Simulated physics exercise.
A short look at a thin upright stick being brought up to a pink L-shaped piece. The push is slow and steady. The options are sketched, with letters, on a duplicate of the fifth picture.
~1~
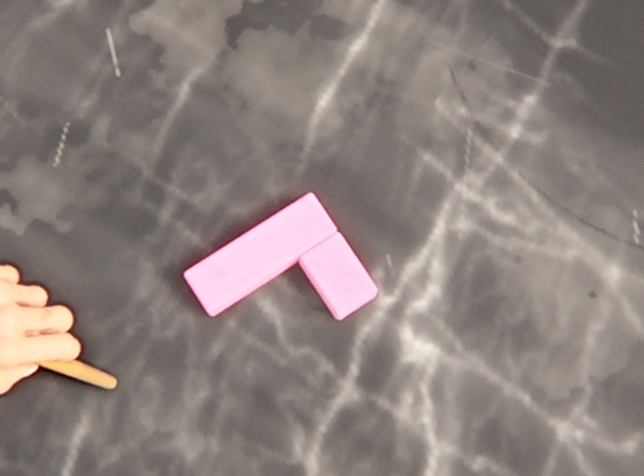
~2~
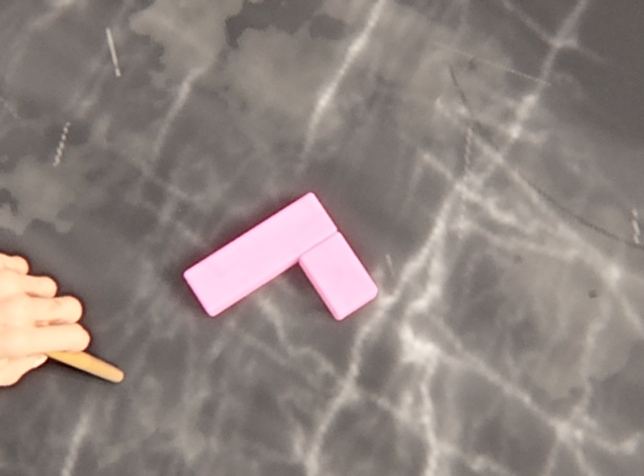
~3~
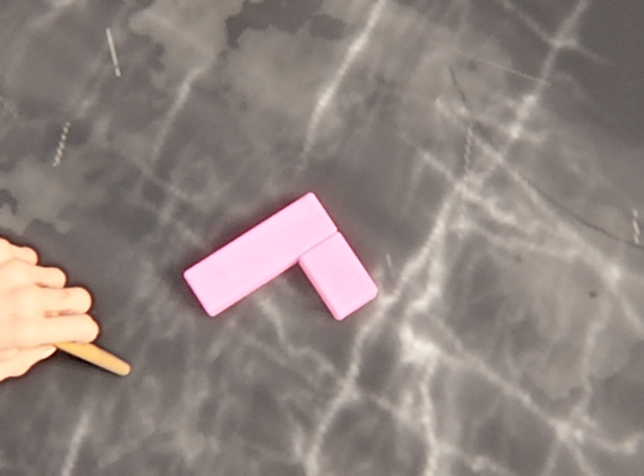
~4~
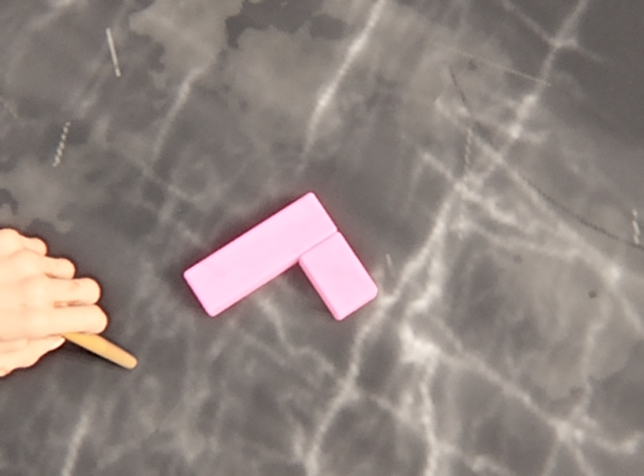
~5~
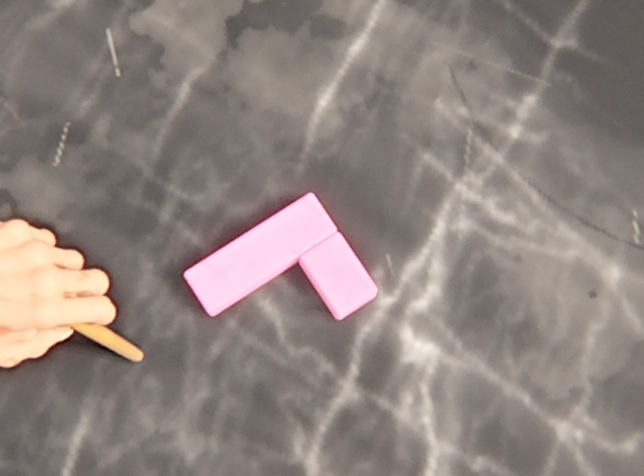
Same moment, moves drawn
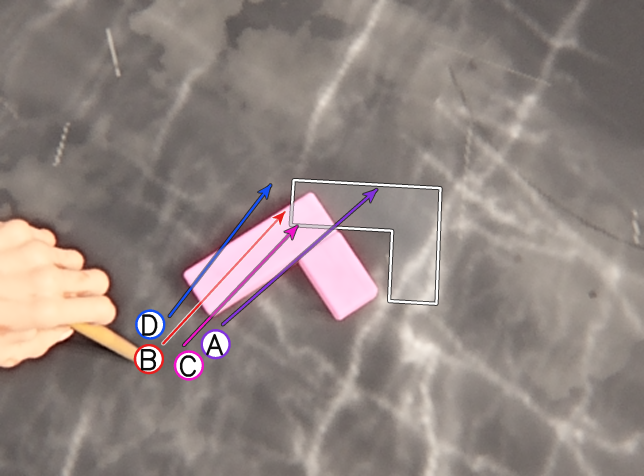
A hand at the lower left edge, gripping a thin tan stick, moves slowly and steadily a short way right and slightly upward over a dark grey, white-veined marbled surface seen from above. A pink L-shaped piece lies near the centre, its longer arm slanting down to the left. The stick's tip draws a little nearer the piece, which stays still, as does the camera.
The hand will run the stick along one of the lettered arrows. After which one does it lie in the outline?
Stroke B.
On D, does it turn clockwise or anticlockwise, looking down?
Clockwise.
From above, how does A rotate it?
On that stroke, anticlockwise.
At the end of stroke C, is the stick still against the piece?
Yes.
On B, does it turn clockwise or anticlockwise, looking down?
Clockwise.
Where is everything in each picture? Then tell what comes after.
Pink L-shaped piece (261, 252), in the first frame.
Pink L-shaped piece (261, 252), in the second frame.
Pink L-shaped piece (261, 252), in the third frame.
Pink L-shaped piece (261, 252), in the fourth frame.
Pink L-shaped piece (261, 252), in the fifth frame.
On the marked copy, A from (223, 324) to (377, 190); B from (163, 344) to (285, 212); C from (184, 345) to (297, 226); D from (170, 316) to (271, 185).
Following B. Soon after the start, foot of the stick (208, 296), piece (273, 243).
Later, foot of the stick (251, 248), piece (327, 214).
In the end, foot of the stick (285, 212), piece (367, 199); it fills the outline.
As for the rest, A leaves the piece out of the outline, at (341, 184); C leaves the piece out of the outline, at (370, 178); D leaves the piece out of the outline, at (347, 206).
